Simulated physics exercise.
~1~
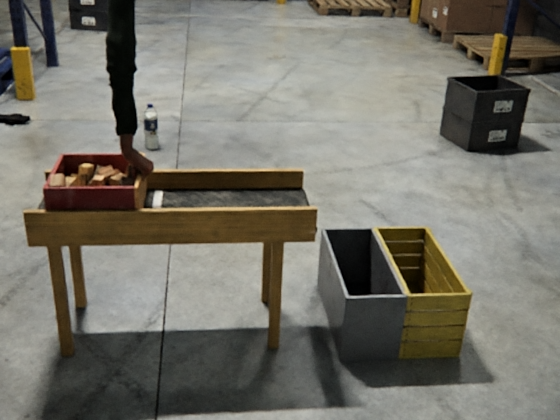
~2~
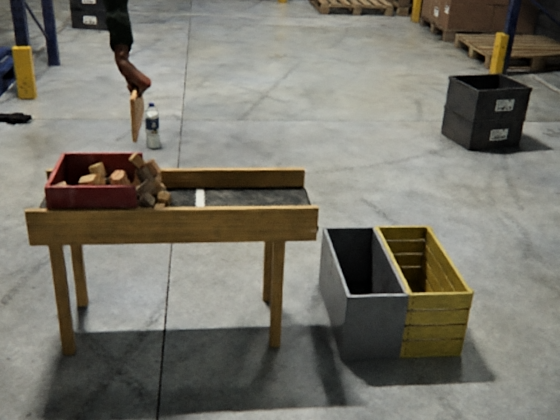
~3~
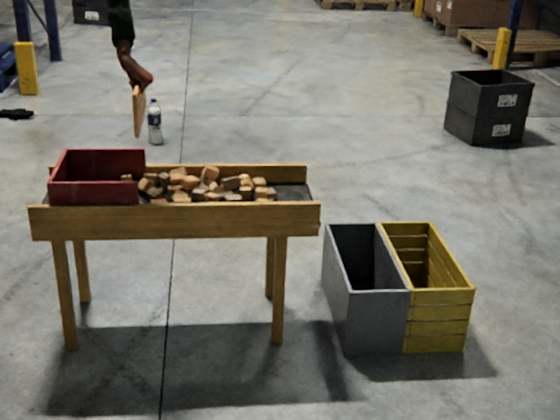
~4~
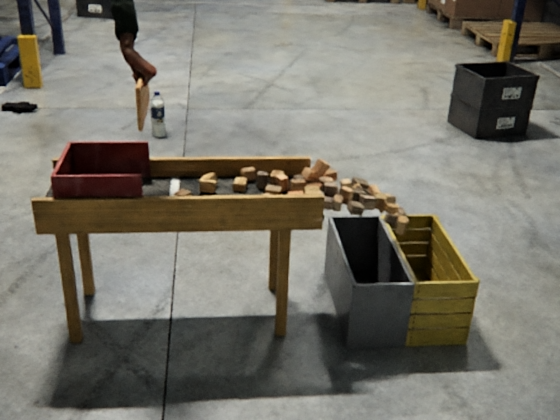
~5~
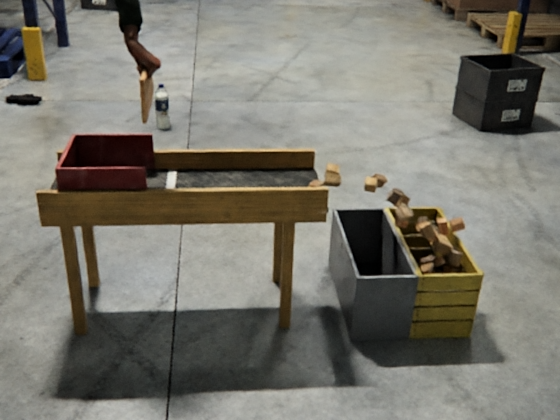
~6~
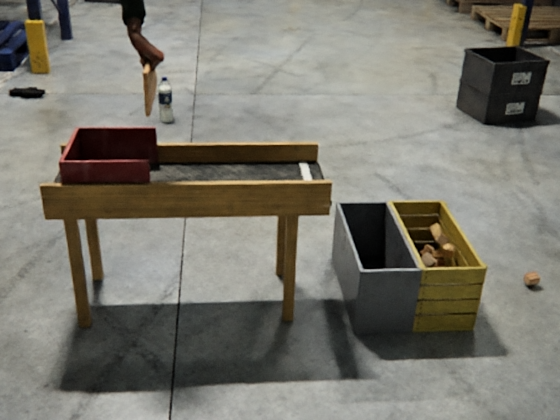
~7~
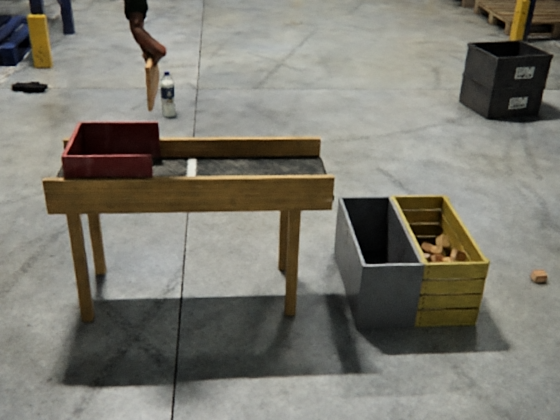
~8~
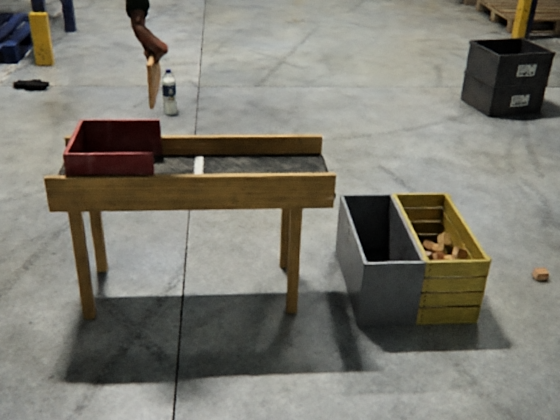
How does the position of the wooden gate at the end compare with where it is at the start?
At the start the gate stands down at the right side of the red pen, closing in the blocks. At the end a hand holds it up in the air, clear above the belt.
